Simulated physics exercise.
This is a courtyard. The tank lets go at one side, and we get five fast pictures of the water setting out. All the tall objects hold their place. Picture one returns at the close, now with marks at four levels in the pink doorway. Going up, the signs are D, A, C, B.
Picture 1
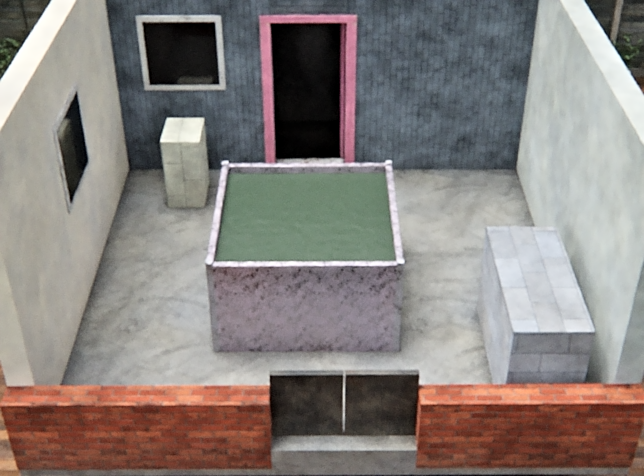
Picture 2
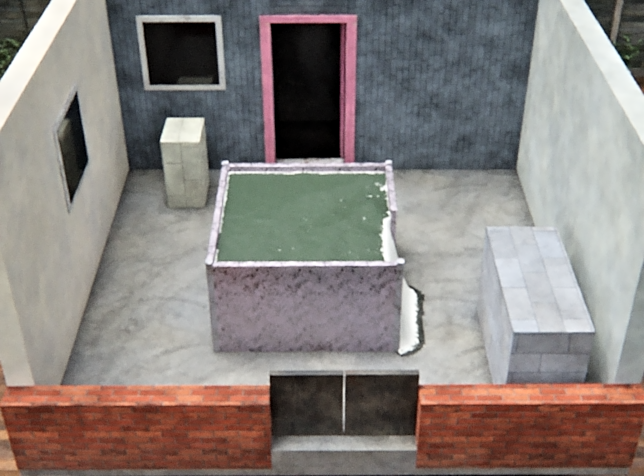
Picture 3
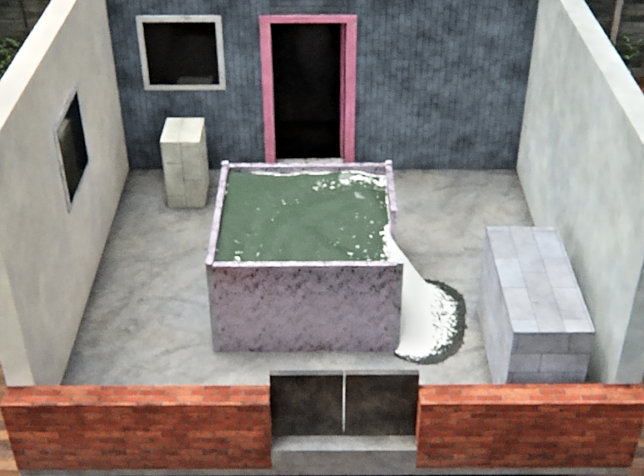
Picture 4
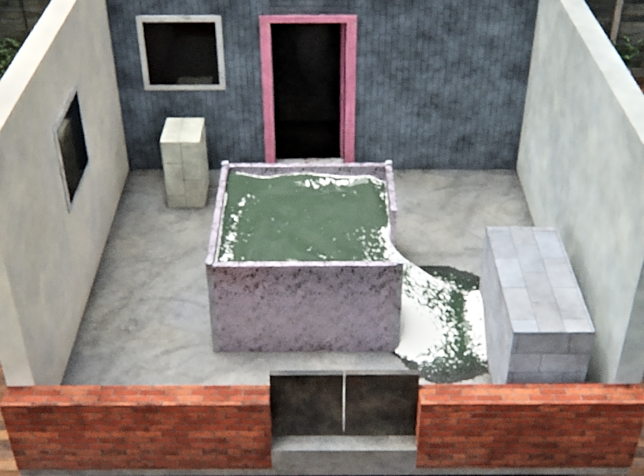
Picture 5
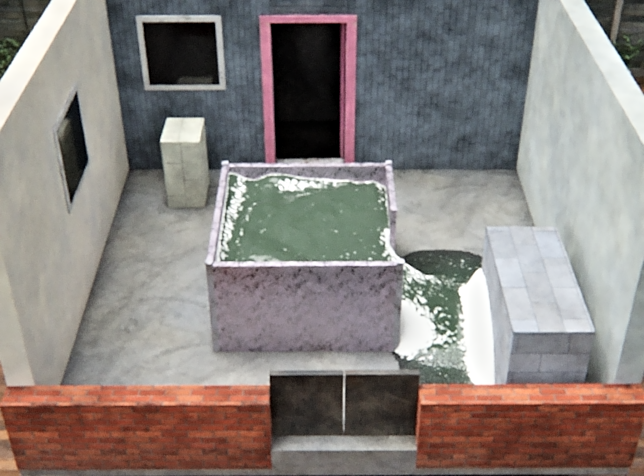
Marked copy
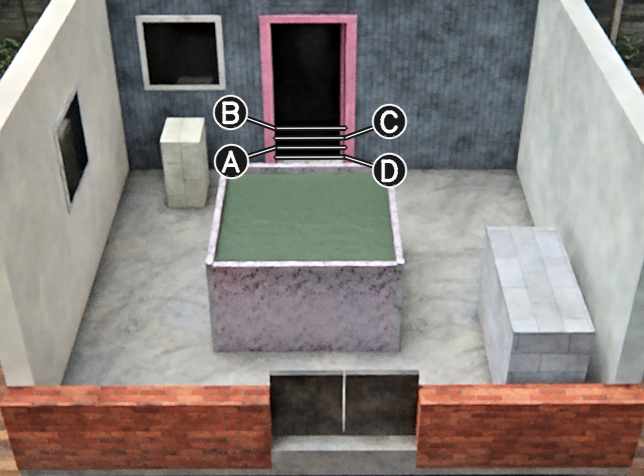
Green water pours from the tank's right side and spreads across the courtyard to the grey block.
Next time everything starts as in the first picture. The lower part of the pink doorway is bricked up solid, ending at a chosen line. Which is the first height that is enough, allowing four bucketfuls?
D will do.
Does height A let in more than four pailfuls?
No, that is safe.
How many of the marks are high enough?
All of the four.
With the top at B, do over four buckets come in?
No, not at all.
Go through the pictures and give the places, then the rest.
The first picture shows water in the tank at rest, its middle at (306, 217); foot of the pink doorway at (310, 169); shut gate at (344, 381).
In the second picture, 2 % of the ground under water, visible out to (413, 334).
In the third picture, 4 % of the ground under water, visible out to (453, 295).
In the fourth picture, 8 % of the ground under water, visible out to (483, 358).
In the fifth picture, 13 % of the ground under water, visible out to (447, 261).
In white, A at (310, 147); B at (310, 128); C at (310, 138); D at (310, 157); from the bottom up D, A, C, B.
For height A, nothing gets over.
For height B, nothing gets over.
For height C, nothing gets over.
For height D, nothing gets over.
